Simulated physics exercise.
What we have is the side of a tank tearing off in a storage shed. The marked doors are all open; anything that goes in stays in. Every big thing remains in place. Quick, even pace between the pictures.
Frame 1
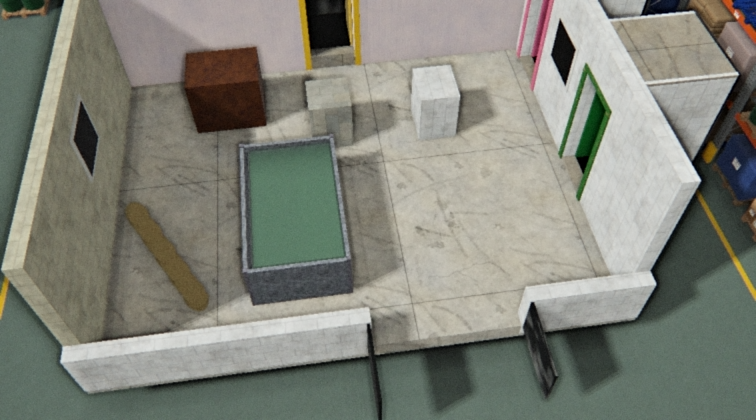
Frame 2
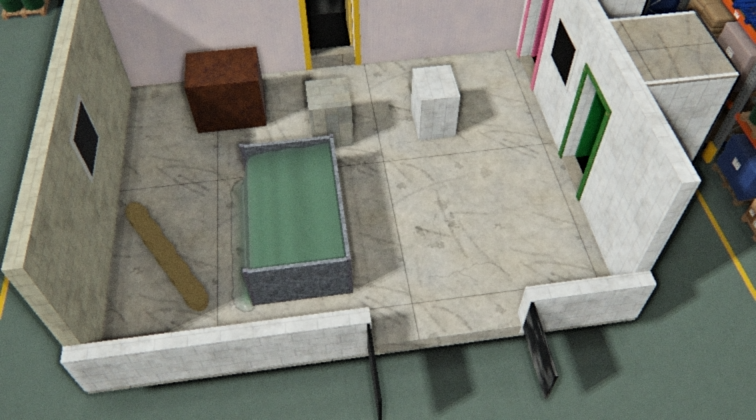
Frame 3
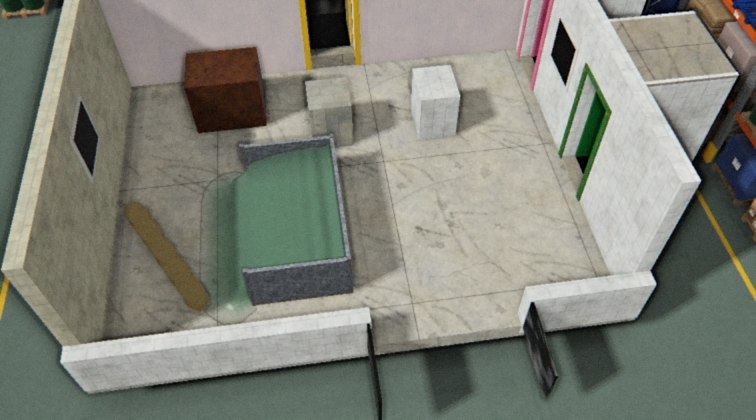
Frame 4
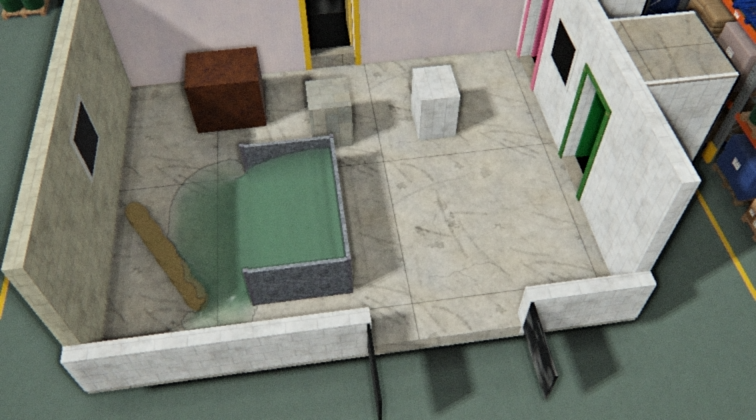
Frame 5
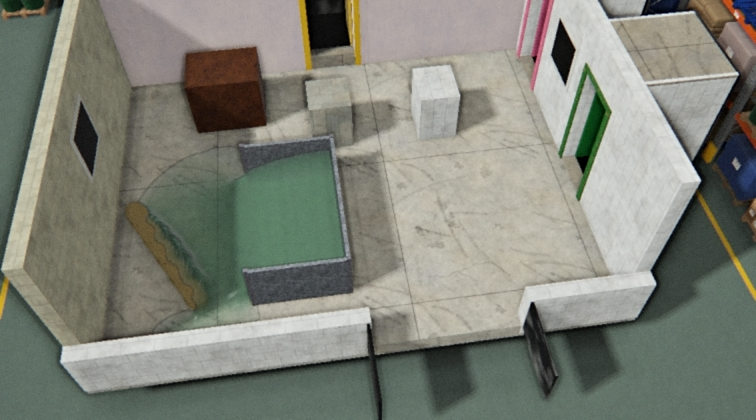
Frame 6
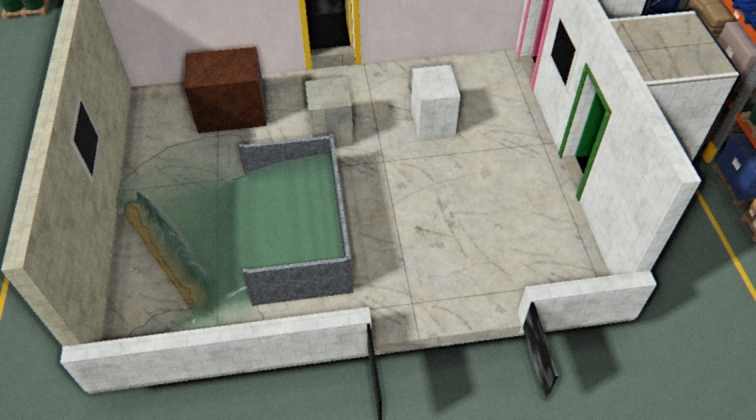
A grey-walled tank of green water loses its left side in a roofless storage shed with pale marble-like flooring, seen from a fixed high viewpoint. A tan, rounded barrier lies slantwise to its left, with rust-brown, grey and white blocks behind and a green-framed doorway at right. Water pours leftward through the opening, fans across the floor, meets the barrier and spreads around its ends.
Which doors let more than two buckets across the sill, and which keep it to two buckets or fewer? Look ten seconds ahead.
As I see it, the green door ends up at or below the line. The yellow door ends up at or below the line. The pink door ends up above the line.
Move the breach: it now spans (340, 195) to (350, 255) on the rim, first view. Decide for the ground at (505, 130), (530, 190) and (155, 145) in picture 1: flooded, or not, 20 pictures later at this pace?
Going through them, the first would be submerged, the next submerged and the last still bare.
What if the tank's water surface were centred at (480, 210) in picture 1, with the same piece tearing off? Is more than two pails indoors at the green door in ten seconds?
Green: Below the limit.
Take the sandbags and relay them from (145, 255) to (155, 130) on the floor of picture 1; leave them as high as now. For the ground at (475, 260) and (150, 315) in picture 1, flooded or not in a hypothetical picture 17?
Spared, swamped.
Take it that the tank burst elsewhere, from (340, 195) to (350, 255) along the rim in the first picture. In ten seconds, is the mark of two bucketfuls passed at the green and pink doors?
I'd expect the green door to exceed it and the pink door to exceed it.
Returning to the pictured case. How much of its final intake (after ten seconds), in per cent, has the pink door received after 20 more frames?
Some 0 in a hundred.
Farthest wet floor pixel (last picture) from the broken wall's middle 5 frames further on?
The front tops out at about (130, 112).
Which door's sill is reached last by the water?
From what the pictures show, it's the green door.
A moment on, water covers 25 % of the floor; the green door not reached, the yellow door not reached, the pink door not reached.
Next, water covers 30 % of the floor; the green door not reached, the yellow door not reached, the pink door not reached.
Then, water covers 50 % of the floor; the green door not reached, the yellow door wet at the sill, nothing in, the pink door not reached.
Later, water covers 80 % of the floor; the green door wet at the sill, nothing in, the yellow door wet at the sill, nothing in, the pink door over two buckets in.
In the end, water covers 95 % of the floor; the green door wet at the sill, nothing in, the yellow door wet at the sill, nothing in, the pink door far over two buckets in.
